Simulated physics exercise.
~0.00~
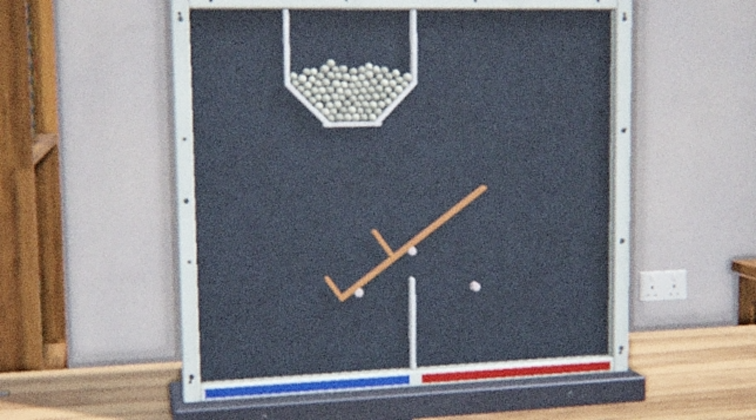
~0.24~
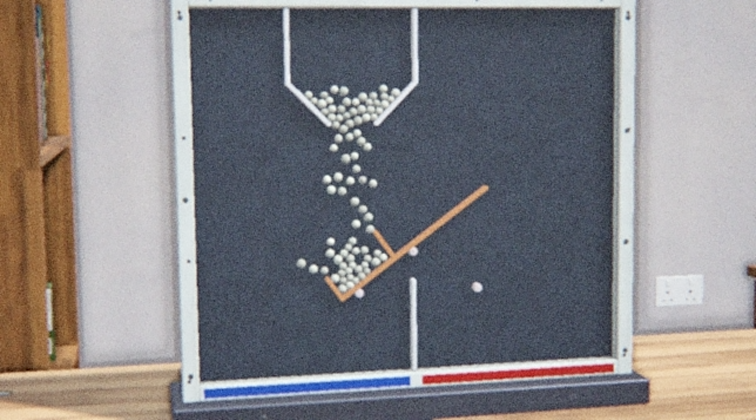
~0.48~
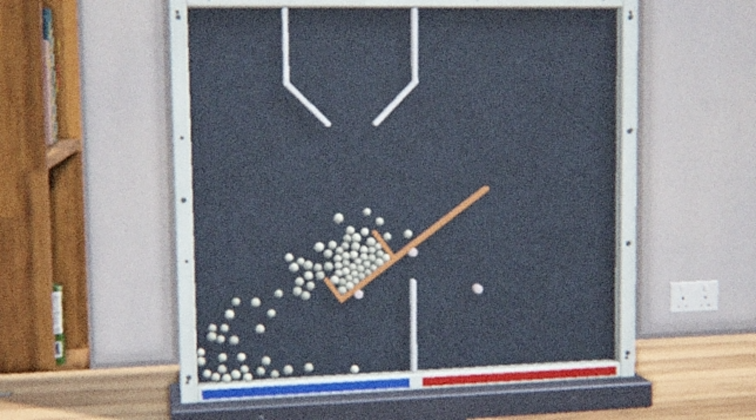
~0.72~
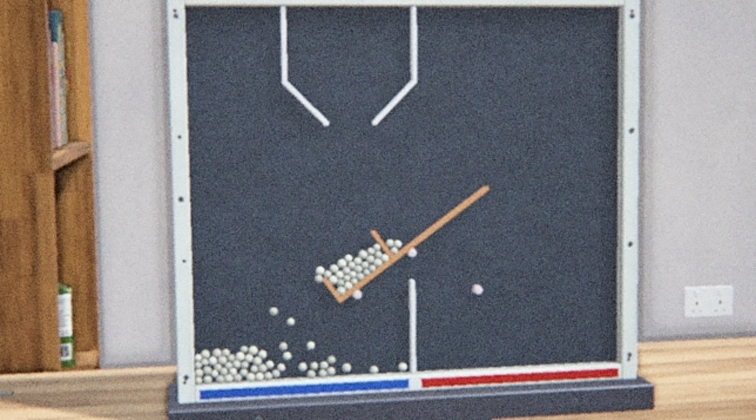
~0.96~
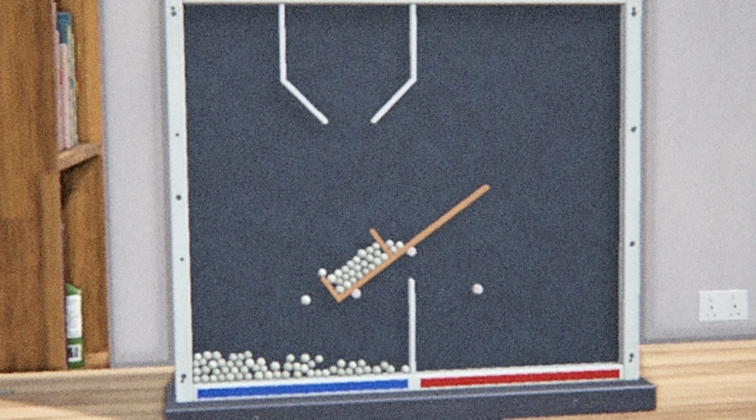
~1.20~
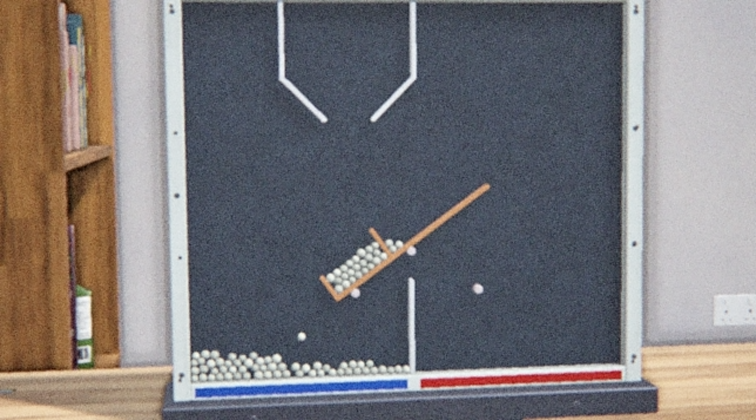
Small white balls poured from a hopper onto a tilted orange tray, and many spilled over its lower left end into the blue bin. Most finished spread along that bin, some stayed on the tray, and the red bin was left empty.
